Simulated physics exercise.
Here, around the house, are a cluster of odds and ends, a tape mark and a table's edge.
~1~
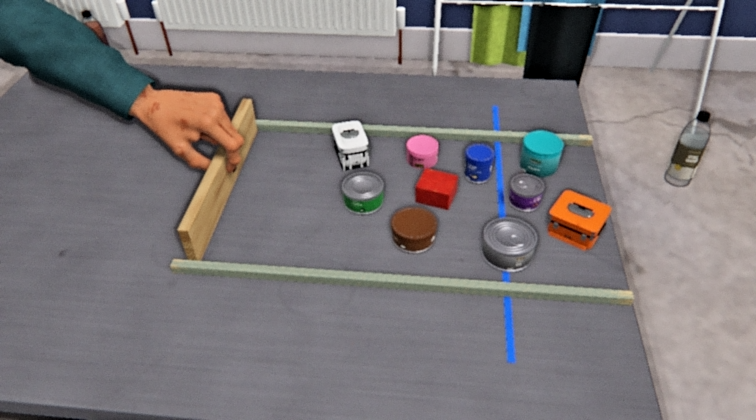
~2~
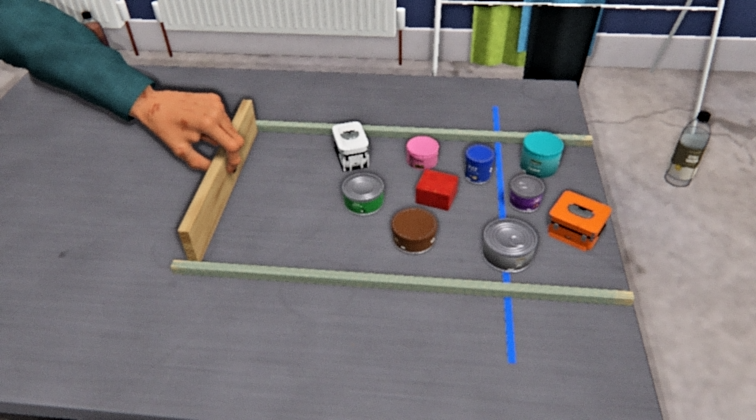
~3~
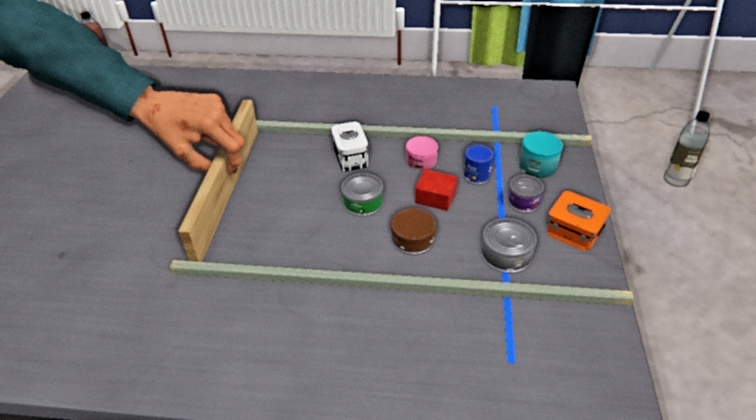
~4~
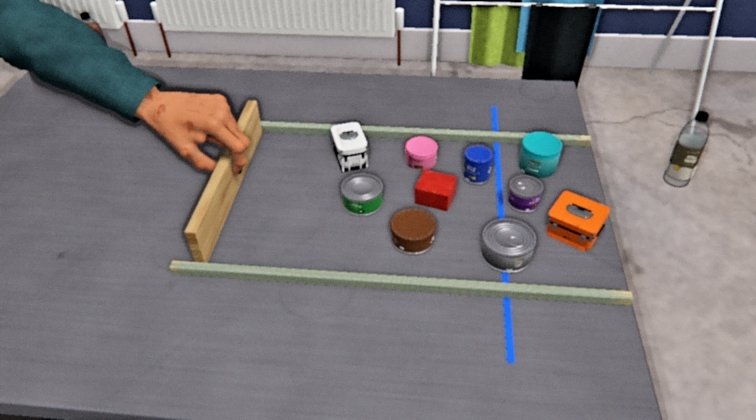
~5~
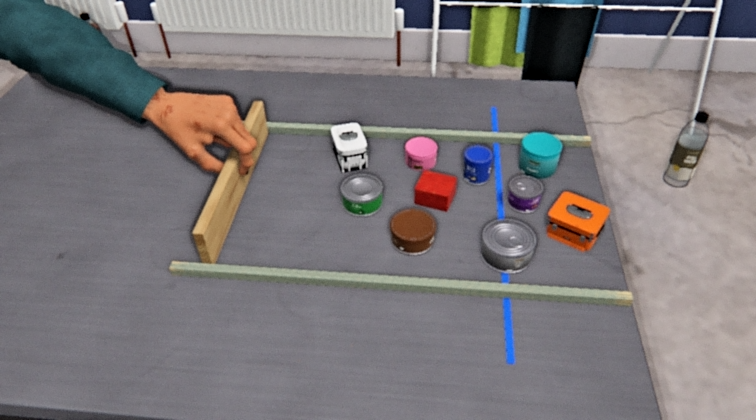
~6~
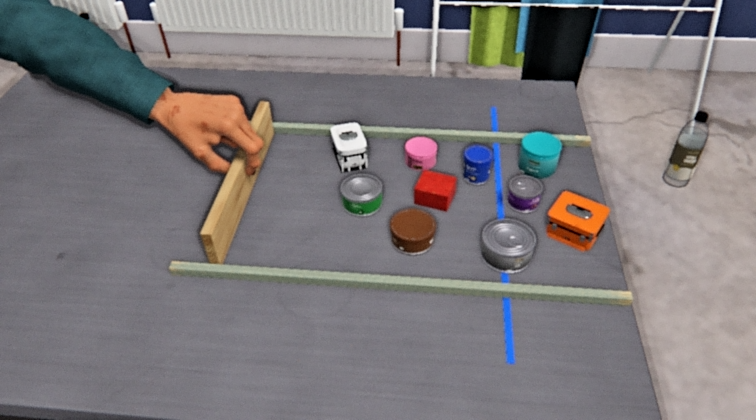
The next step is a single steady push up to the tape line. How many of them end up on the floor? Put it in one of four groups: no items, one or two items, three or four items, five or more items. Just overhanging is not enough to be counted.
The push will most likely fail to drop any piece.
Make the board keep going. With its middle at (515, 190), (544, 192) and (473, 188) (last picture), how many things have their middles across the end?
0, 2, 0.
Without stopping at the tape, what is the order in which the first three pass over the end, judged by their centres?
It runs the turquoise tub, the orange case, and lastly the grey pot.
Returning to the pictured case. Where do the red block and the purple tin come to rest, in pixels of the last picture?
One ends up near (532, 185) and the other near (557, 201).
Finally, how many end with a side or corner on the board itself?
3 are in contact with it.
Early on, none off yet; orange case at rest near (576, 222); turquoise tub at rest near (539, 155); purple tin at rest near (524, 195).
Finally, the number that fall off is zero.
